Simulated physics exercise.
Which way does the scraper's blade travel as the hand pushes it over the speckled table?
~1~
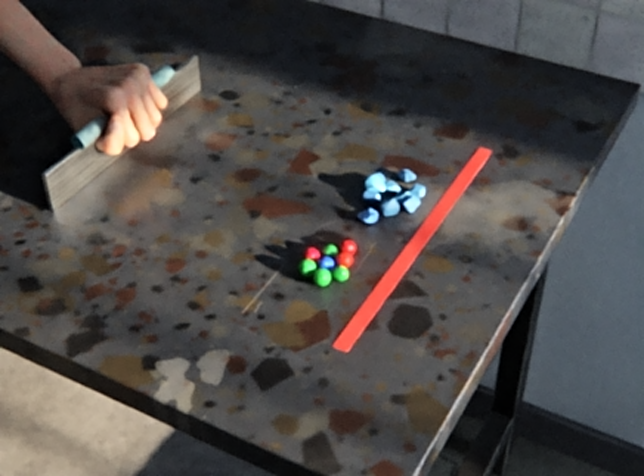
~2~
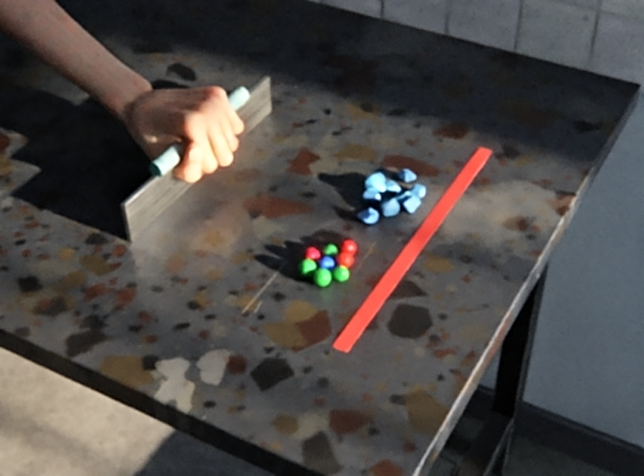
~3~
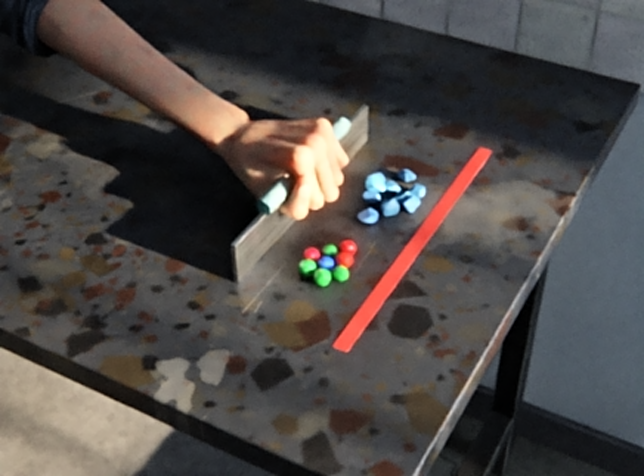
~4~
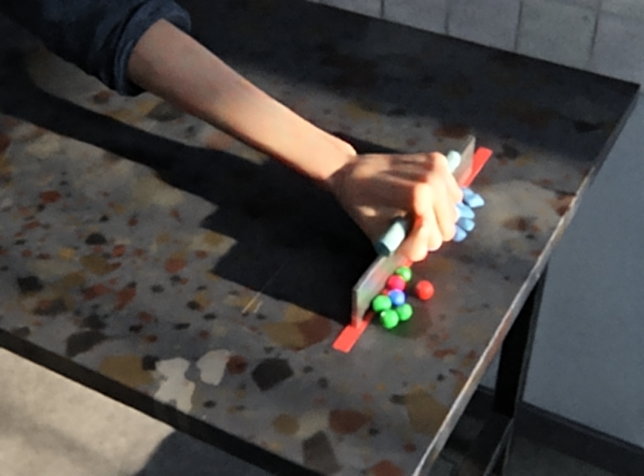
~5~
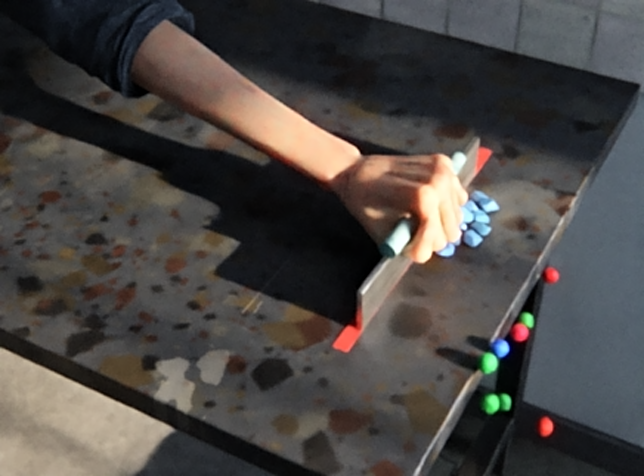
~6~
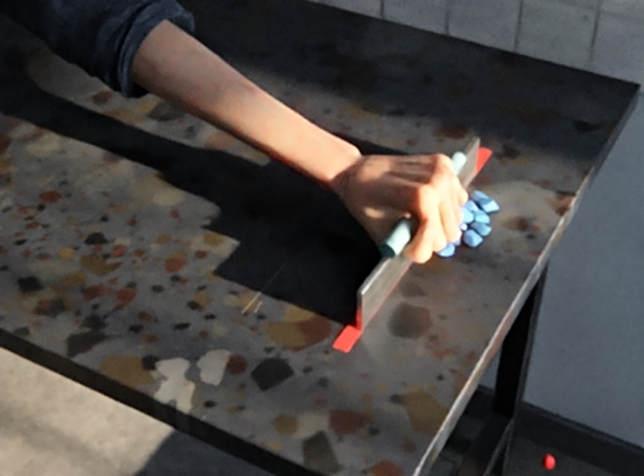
The blade moves to the right, toward the red tape.
